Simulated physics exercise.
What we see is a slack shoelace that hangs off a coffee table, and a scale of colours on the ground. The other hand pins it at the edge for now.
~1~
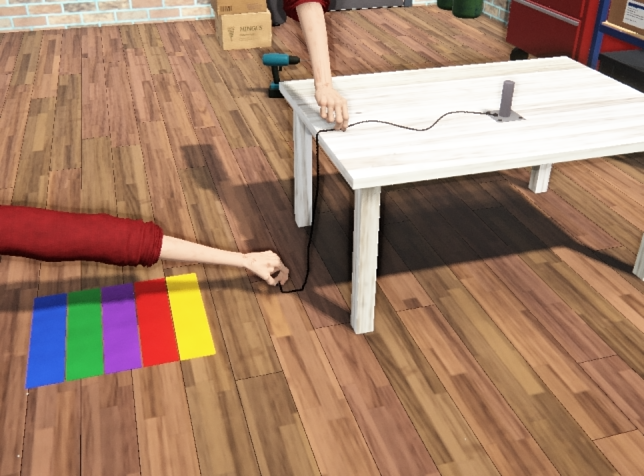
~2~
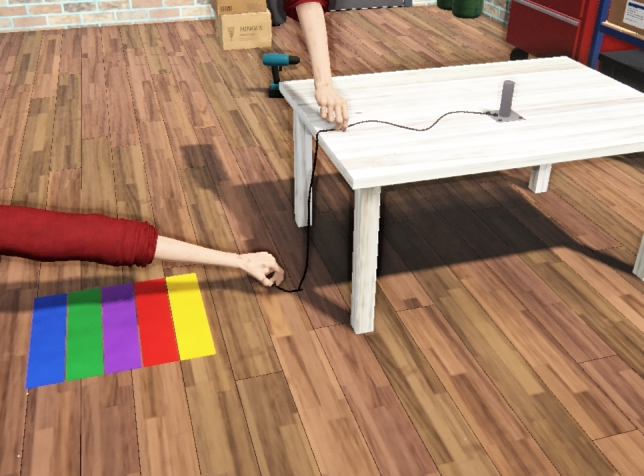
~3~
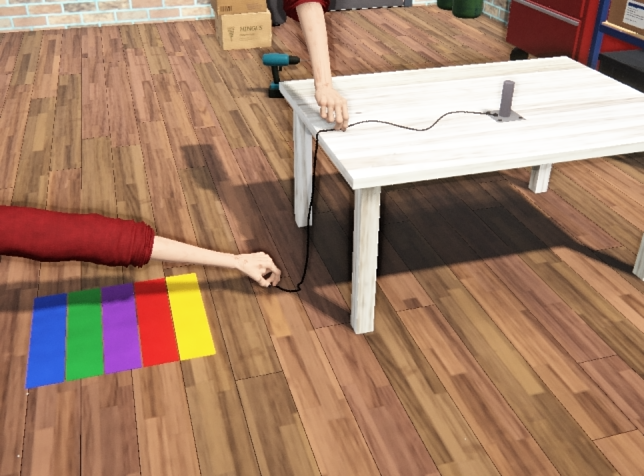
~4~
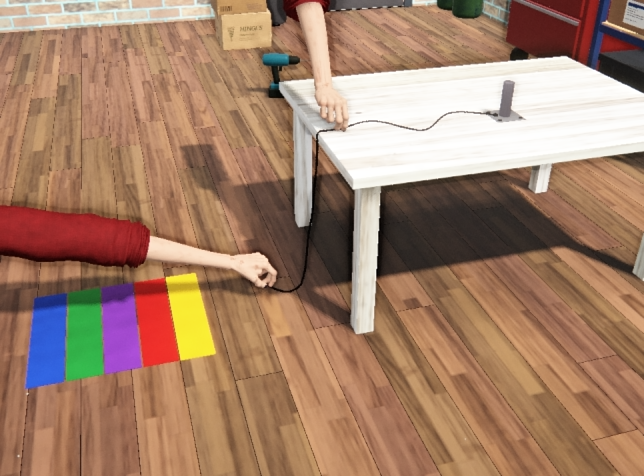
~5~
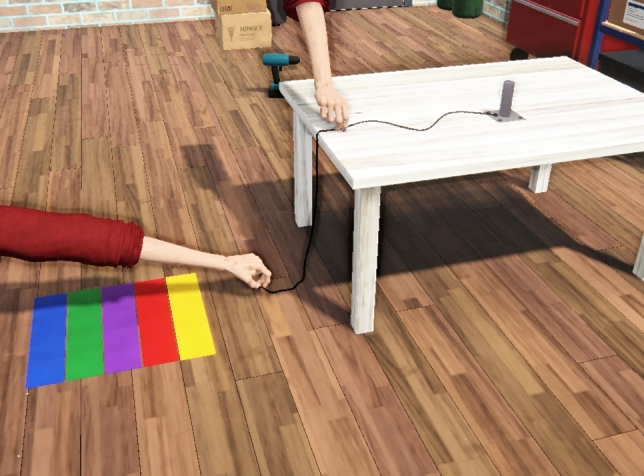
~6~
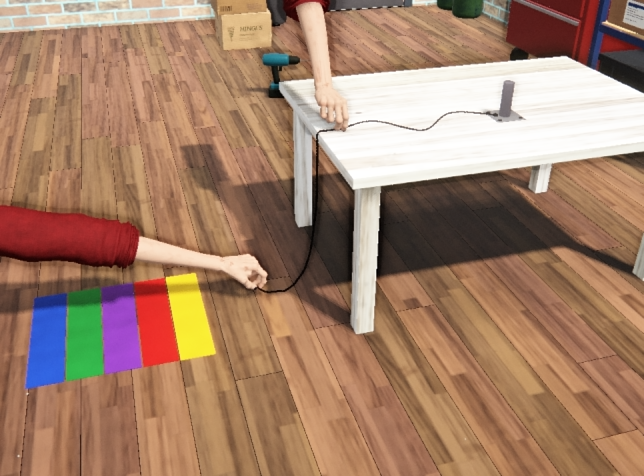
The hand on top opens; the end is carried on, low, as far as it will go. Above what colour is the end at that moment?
Over purple.
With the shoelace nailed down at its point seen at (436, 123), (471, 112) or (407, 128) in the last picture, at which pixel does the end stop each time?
The places are (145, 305), (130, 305) and (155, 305).
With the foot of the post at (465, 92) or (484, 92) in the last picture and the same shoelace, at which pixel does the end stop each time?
In that order: (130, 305) and (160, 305).
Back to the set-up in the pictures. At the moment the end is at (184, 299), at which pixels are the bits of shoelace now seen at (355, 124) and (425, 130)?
The first at (325, 133), the second at (400, 126).
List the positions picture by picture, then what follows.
End (280, 283); yellow (195, 340); red (159, 347); purple (122, 353); green (85, 360); blue (46, 367), in the first picture.
End (275, 284); shoelace through (463, 112) (428, 129) (362, 122) (316, 153) (309, 213) (306, 271), in the second picture.
End (272, 284), in the third picture.
End (268, 285); shoelace through (463, 112) (428, 129) (362, 122) (317, 153) (312, 213) (305, 271), in the fourth picture.
End (262, 286), in the fifth picture.
End (258, 287); shoelace through (463, 112) (428, 129) (362, 122) (317, 153) (316, 213) (304, 271), in the sixth picture.
Soon after, end near (184, 299); over yellow.
Then, end near (146, 305); over red.
At full stretch, end near (123, 308); over purple. The end stops over the purple strip.
